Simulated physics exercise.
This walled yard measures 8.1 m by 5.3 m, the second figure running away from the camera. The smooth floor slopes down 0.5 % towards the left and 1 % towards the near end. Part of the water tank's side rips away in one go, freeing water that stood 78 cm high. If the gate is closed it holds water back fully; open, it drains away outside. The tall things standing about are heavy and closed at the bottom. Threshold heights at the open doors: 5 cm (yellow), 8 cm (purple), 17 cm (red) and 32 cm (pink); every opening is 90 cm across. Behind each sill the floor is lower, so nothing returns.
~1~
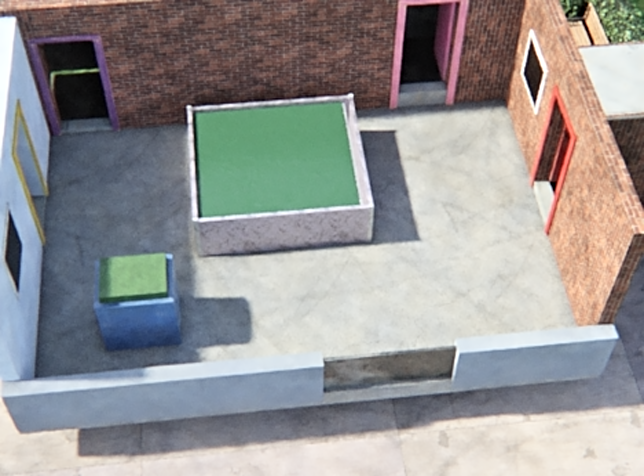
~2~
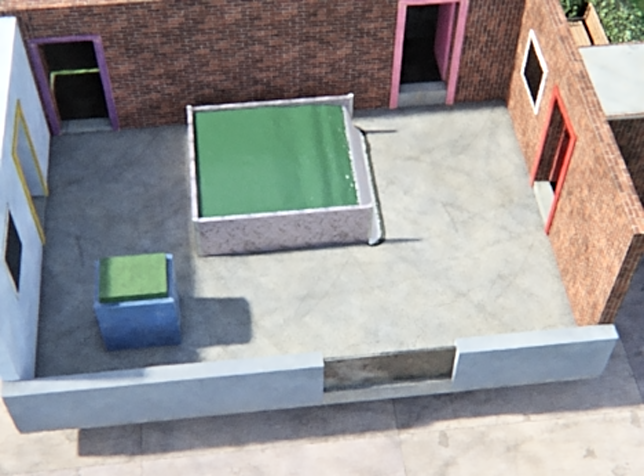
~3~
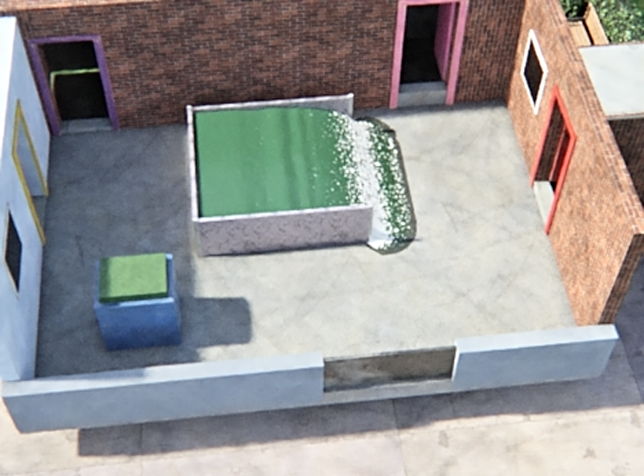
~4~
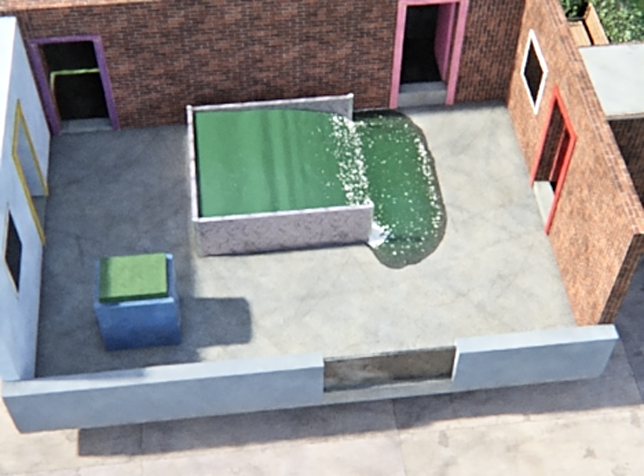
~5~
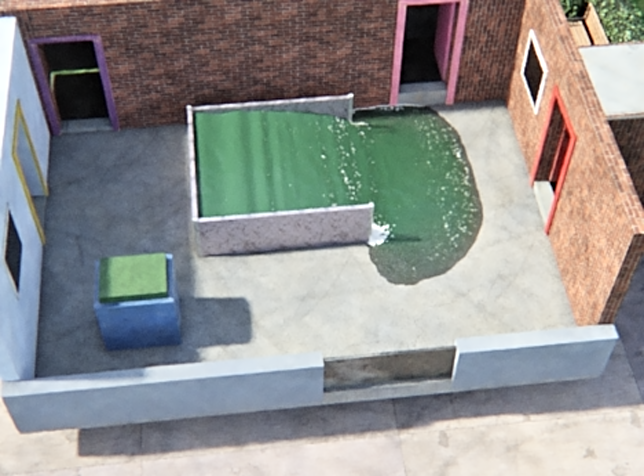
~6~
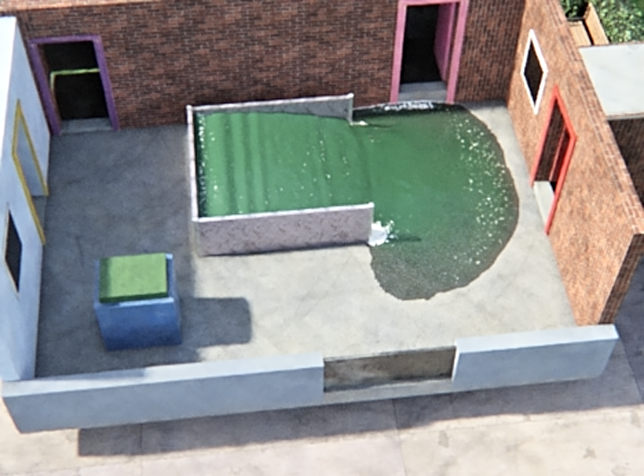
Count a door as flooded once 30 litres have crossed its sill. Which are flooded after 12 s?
The water let in: At the yellow door it passes the limit; at the purple door it exceeds the limit; at the red door it exceeds the limit; at the pink door it stays under the limit.
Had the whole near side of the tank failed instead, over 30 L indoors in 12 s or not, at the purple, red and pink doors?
Against that limit: Purple over, red below, pink below.
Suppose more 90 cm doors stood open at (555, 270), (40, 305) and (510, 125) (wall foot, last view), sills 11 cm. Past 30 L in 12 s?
In turn: Above, below, past it.
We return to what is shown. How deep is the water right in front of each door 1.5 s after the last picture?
Depths in cm: Yellow 0, purple 0, red 43, pink 24.
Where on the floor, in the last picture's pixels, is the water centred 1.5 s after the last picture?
At about (386, 189).
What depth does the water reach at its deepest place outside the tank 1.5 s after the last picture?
Roughly 54 cm.
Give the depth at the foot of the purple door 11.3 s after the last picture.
About 14.5 cm.
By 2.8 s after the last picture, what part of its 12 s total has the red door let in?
About 90 per cent.
Then, 0.7 s after the last picture water covers 35 % of the floor and is deepest (50 cm) near (499, 111); yellow door not reached, purple door not reached, red door 41 cm at the sill, 58 L in, pink door 20 cm at the sill, 0 L in.
Then, 1.5 s after the last picture water covers 35 % of the floor and is deepest (54 cm) near (450, 115); yellow door not reached, purple door not reached, red door 43 cm at the sill, 184 L in, pink door 24 cm at the sill, 0 L in.
Then, 2.8 s after the last picture water covers 45 % of the floor and is deepest (47 cm) near (574, 353); yellow door not reached, purple door not reached, red door 31 cm at the sill, 351 L in, pink door 30 cm at the sill, 11 L in.
Then, 6.3 s after the last picture water covers 95 % of the floor and is deepest (36 cm) near (33, 407); yellow door 14 cm at the sill, 11 L in, purple door 4 cm at the sill, 0 L in, red door 15 cm at the sill, 394 L in, pink door 8 cm at the sill, 12 L in.
Then, 11.3 s after the last picture water covers 100 % of the floor and is deepest (19 cm) near (45, 220); yellow door 16 cm at the sill, 158 L in, purple door 14 cm at the sill, 81 L in, red door 10 cm at the sill, 394 L in, pink door 8 cm at the sill, 12 L in.
